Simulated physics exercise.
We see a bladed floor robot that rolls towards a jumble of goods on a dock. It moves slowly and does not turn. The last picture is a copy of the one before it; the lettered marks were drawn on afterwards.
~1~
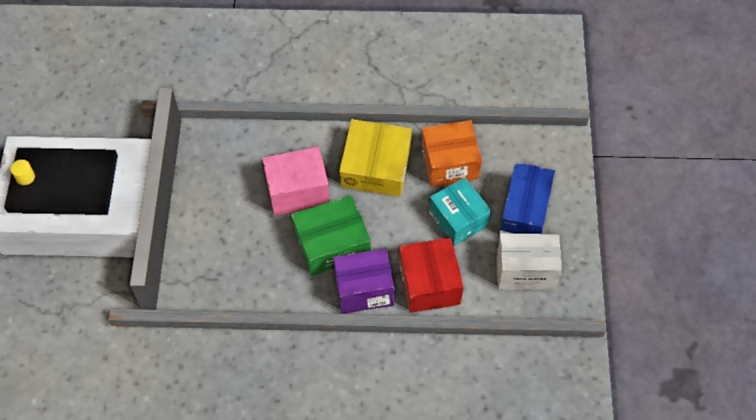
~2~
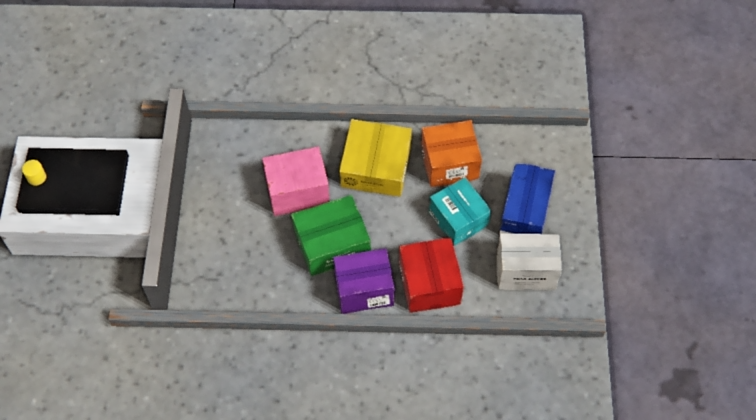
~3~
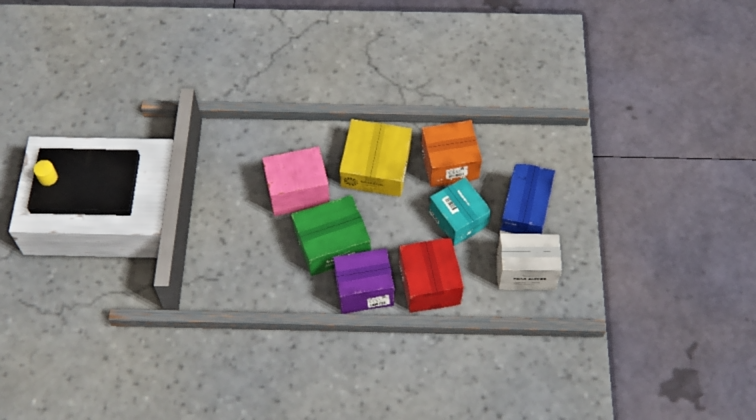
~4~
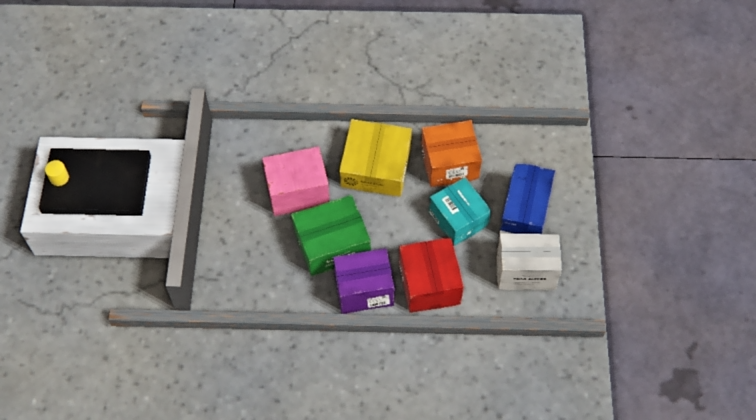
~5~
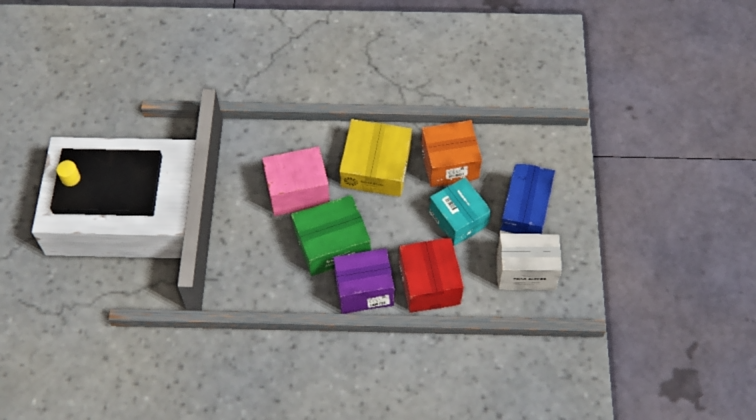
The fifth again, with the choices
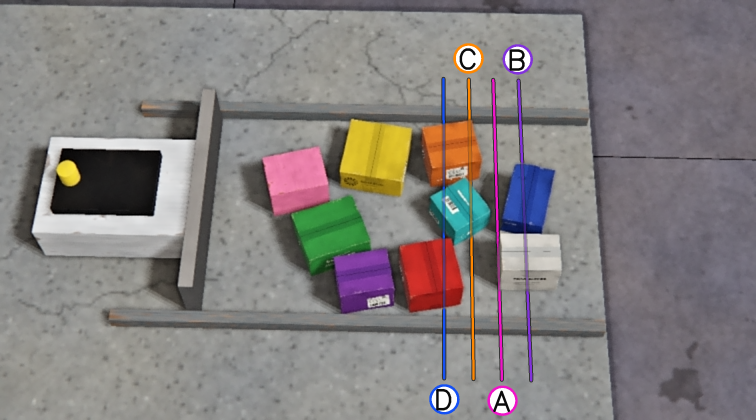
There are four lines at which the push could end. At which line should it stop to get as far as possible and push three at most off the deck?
It can go as far as A.
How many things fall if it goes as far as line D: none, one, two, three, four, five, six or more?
The count is none.
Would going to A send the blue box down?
Yes.
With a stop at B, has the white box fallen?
Yes.
On the marked copy, A at (497, 219); B at (524, 219); C at (471, 218); D at (444, 218).
Taking A. A third of the way, robot (223, 183); orange parcel (459, 151); yellow parcel (401, 154).
Two thirds of the way, robot (332, 186); white box (573, 260); orange parcel (556, 143).
When it is over, robot (412, 187); white box over the edge; blue box over the edge; three fallen.
As for the rest, B drops five; C is within the limit but short; D is within the limit but short.
